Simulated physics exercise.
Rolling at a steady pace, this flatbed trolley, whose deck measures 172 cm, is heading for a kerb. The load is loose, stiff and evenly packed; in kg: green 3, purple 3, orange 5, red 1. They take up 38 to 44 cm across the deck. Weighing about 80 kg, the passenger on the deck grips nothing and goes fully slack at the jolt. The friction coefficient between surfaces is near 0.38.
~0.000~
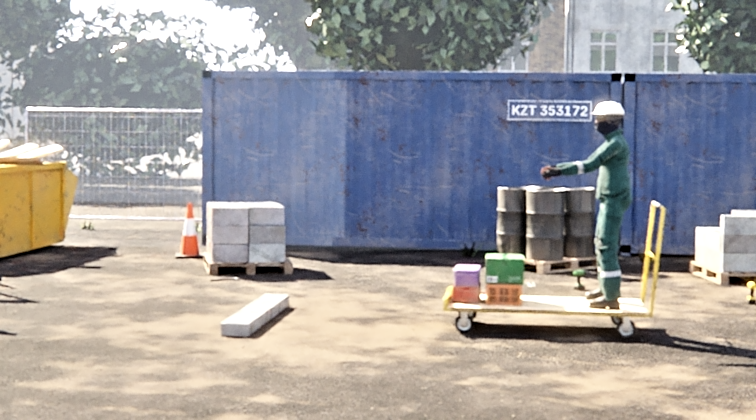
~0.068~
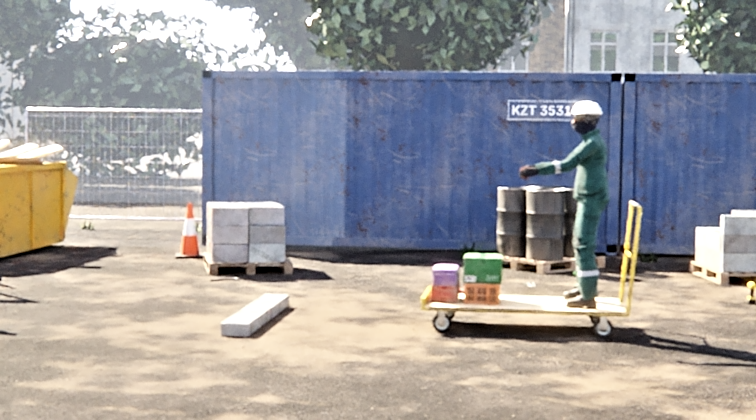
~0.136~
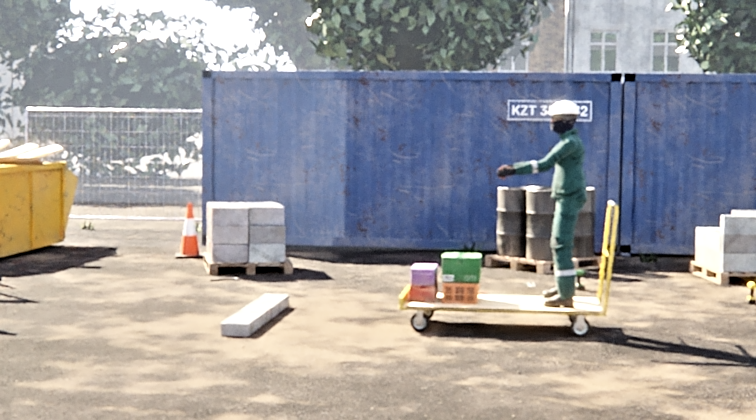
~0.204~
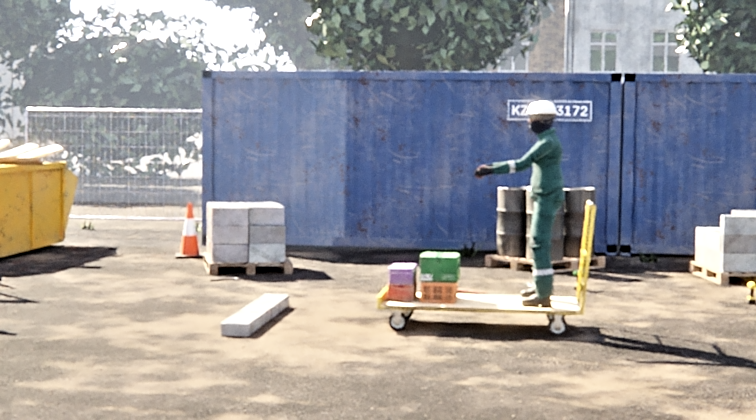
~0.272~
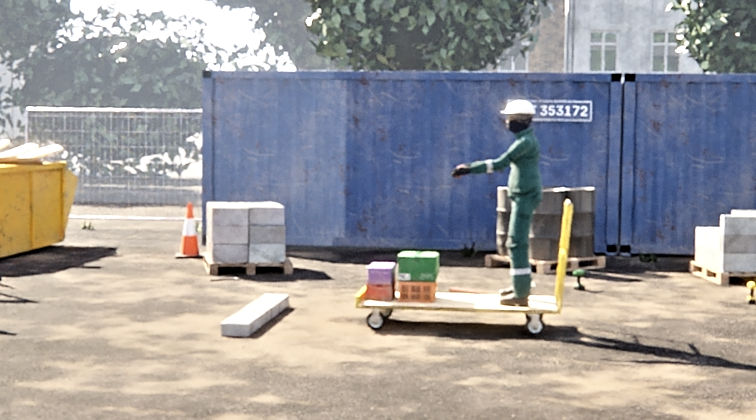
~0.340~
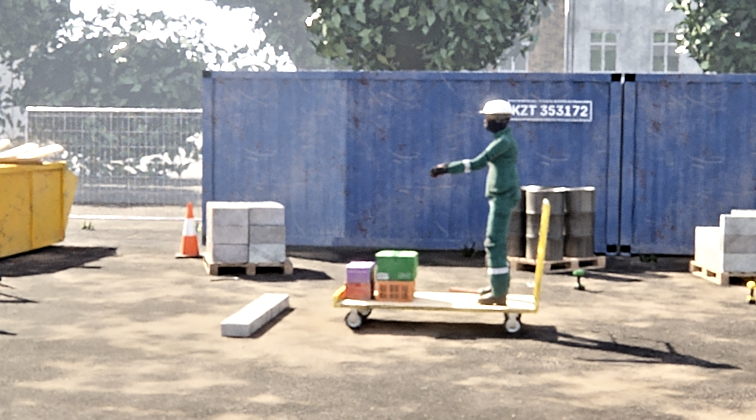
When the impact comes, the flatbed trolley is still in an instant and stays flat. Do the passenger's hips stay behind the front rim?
Most likely it is going over the lip.
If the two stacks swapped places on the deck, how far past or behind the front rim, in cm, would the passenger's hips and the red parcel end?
I'd say the hips settle 30 past while red stops 50 behind.
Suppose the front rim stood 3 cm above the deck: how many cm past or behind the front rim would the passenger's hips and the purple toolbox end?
The hips would end 40 cm past the front rim, and the purple one 280 cm past it.
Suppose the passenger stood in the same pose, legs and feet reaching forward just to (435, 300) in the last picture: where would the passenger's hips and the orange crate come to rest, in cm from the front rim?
Hips go over by 100 cm, but the orange item stops 40 cm short.
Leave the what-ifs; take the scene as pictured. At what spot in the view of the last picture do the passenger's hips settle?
At about (217, 295).
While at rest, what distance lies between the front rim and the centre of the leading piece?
Measured from the front rim, the centre lies around 140 cm past it.
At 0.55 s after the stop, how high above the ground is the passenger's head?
About 120 cm above the ground.
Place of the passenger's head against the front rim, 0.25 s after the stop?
Position: Approx. 70 cm behind the front rim.
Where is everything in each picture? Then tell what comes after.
In the first frame, hips (614, 197), purple toolbox (468, 276), rim corner (445, 307); 171 cm still to roll.
In the second frame, hips (592, 197), purple toolbox (446, 275), rim corner (423, 306); 151 cm still to roll.
In the third frame, hips (570, 197), purple toolbox (425, 275), rim corner (401, 305); 132 cm still to roll.
In the fourth frame, hips (548, 196), purple toolbox (403, 274), rim corner (379, 304); 112 cm still to roll.
In the fifth frame, hips (526, 196), purple toolbox (382, 273), rim corner (357, 304); 93 cm still to roll.
In the sixth frame, hips (504, 195), purple toolbox (361, 273), rim corner (335, 303); 73 cm still to roll. Speed about 2.9 m/s.
The wheels strike at 0.60 s.
After 0.85 s the passenger's hips are 74 cm behind the rim, near (342, 220) in the last picture's view.
After 1.15 s the passenger's hips are 13 cm behind the rim, near (275, 246) in the last picture's view.
After 1.60 s the passenger's hips are 38 cm past the rim, near (221, 293) in the last picture's view.
Final state at 4.1 s, past the rim, green parcel, purple toolbox and the passenger's hips; behind it, orange crate and red parcel.
